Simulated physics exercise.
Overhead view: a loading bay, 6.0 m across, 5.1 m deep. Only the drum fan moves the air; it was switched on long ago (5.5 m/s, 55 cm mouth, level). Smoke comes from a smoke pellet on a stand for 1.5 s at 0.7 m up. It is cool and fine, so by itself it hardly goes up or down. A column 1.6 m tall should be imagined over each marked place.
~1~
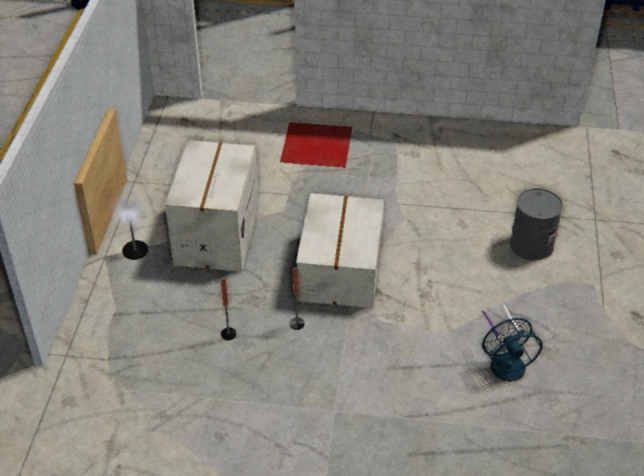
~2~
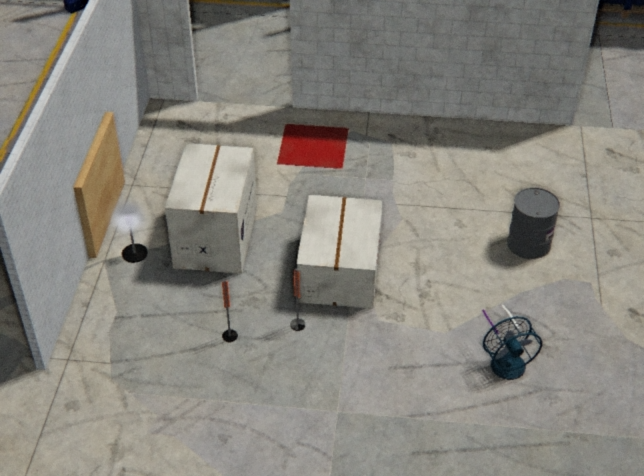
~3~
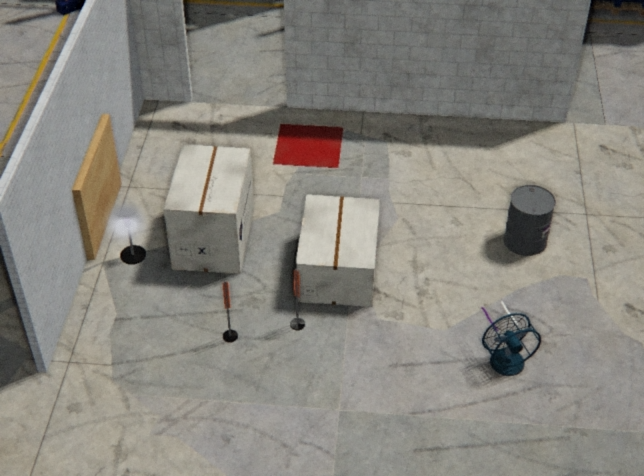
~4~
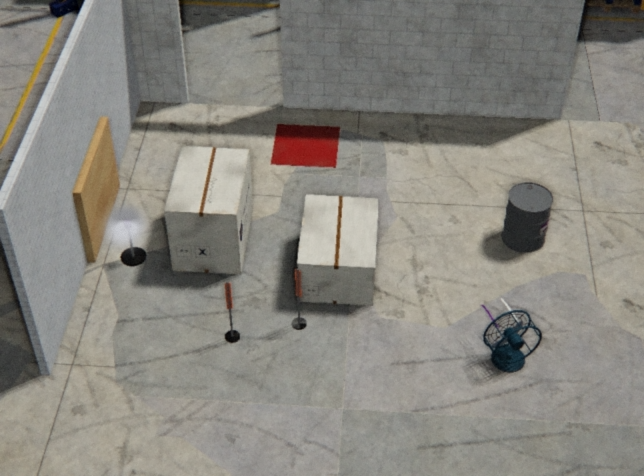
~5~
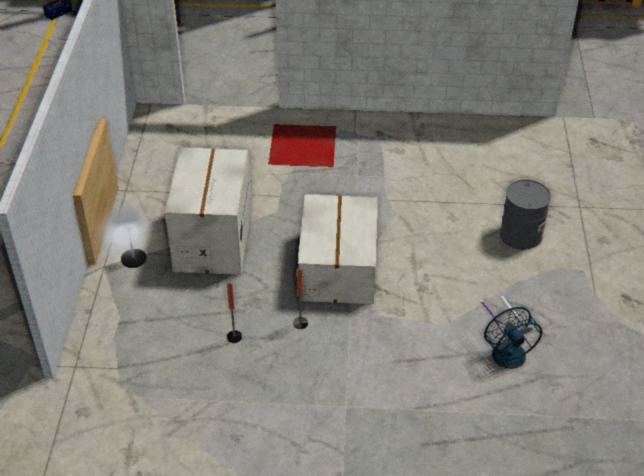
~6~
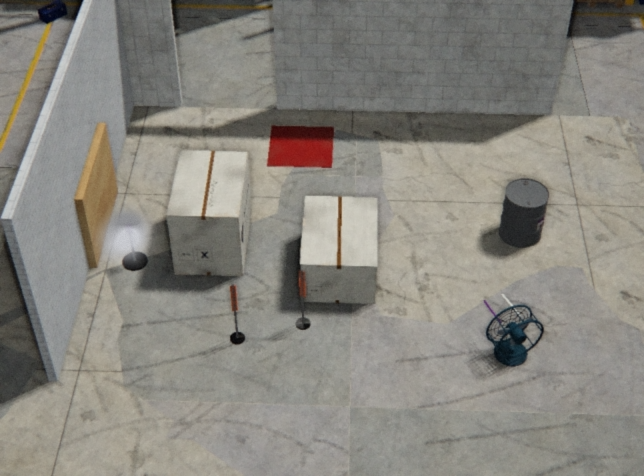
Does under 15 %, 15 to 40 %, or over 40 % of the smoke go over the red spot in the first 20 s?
In that time, less than 15 % goes over it.
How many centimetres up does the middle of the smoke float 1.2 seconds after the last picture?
70 cm.
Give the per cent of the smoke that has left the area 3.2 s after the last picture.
About 0 %.
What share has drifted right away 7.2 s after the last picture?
30 per cent.
Then, 1.2 s after the last picture we count, 0 % has passed over the red spot, with 100 % still about or yet to come, and the middle of the rest is near (120, 249).
Then, 3.2 s after the last picture we count, 0 % has passed over the red spot, with 100 % still about or yet to come, and the middle of the rest is near (106, 290).
Then, 7.2 s after the last picture we count, 0 % has passed over the red spot, with 67 % still about or yet to come, and the middle of the rest is near (99, 350).
Then, 19.2 s after the last picture we count, 0 % has passed over the red spot, with 9 % still about or yet to come.
